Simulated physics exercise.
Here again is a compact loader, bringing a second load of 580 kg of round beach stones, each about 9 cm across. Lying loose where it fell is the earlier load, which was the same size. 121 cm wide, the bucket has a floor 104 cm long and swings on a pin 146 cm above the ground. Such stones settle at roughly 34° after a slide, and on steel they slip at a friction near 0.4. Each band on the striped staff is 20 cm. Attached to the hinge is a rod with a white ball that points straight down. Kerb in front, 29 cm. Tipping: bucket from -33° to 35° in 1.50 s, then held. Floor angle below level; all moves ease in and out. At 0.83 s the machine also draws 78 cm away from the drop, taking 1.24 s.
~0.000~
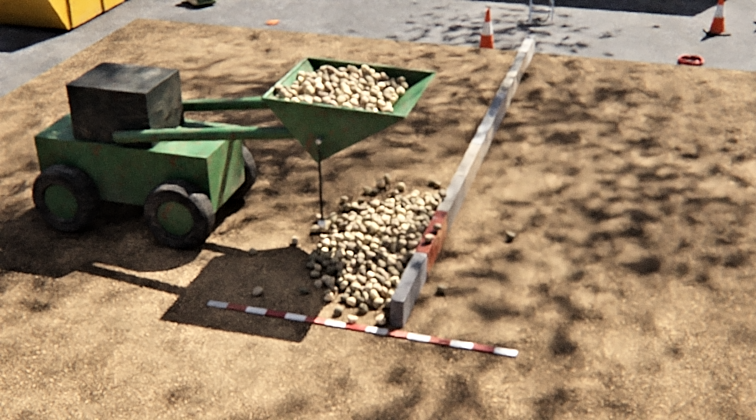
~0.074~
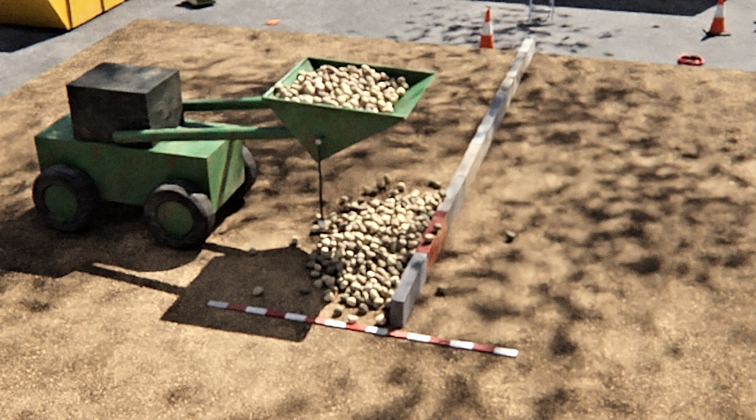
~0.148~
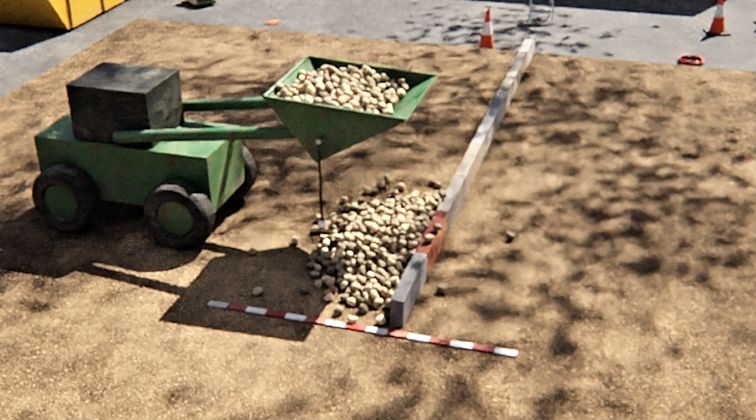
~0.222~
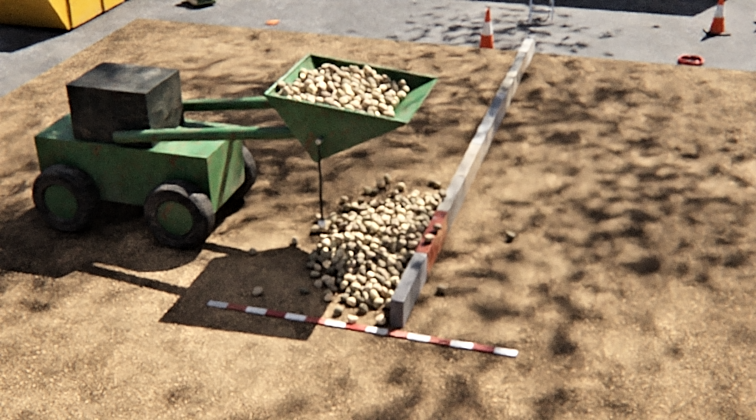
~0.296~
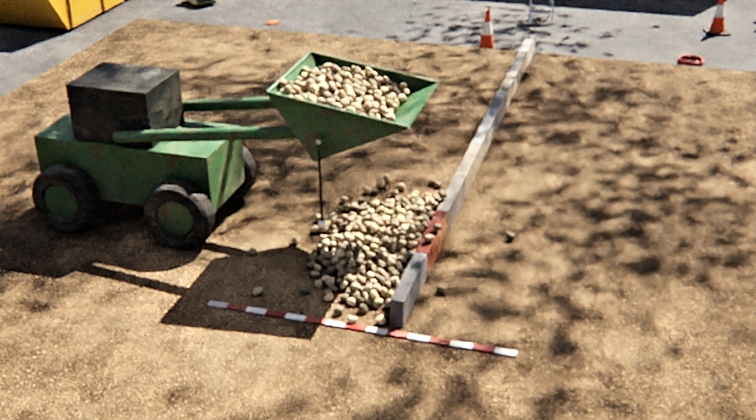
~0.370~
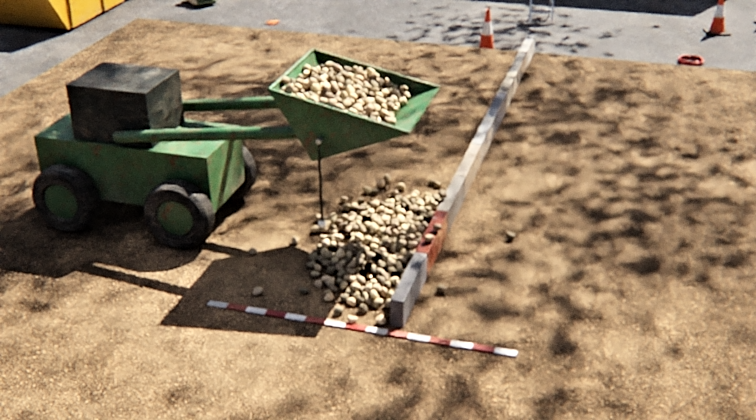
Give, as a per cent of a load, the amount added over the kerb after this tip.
Close to 8 parts in a hundred.
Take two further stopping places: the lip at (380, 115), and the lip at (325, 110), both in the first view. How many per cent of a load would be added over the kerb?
Close to 0 per cent, followed by close to 0 per cent.
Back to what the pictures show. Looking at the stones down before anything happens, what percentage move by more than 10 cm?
Around 20 in a hundred.
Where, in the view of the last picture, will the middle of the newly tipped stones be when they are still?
Near (380, 231).
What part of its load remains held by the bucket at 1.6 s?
Still inside: Some 25 %.
After 1.1 s the floor is at 24°; in per cent of one load, 97 in the bucket, 103 on this side of the kerb; the foremost stones are at (445, 231).
After 1.6 s the floor is at 35°; in per cent of one load, 24 in the bucket, 172 on this side of the kerb, 3 over the kerb; the foremost stones are at (473, 247).
After 2.5 s the floor is at 35°; in per cent of one load, 0 in the bucket, 192 on this side of the kerb, 8 over the kerb; the foremost stones are at (543, 280).
After 5.3 s the floor is at 35°; in per cent of one load, 0 in the bucket, 192 on this side of the kerb, 8 over the kerb; the foremost stones are at (547, 282). Net gain over the kerb, 8.
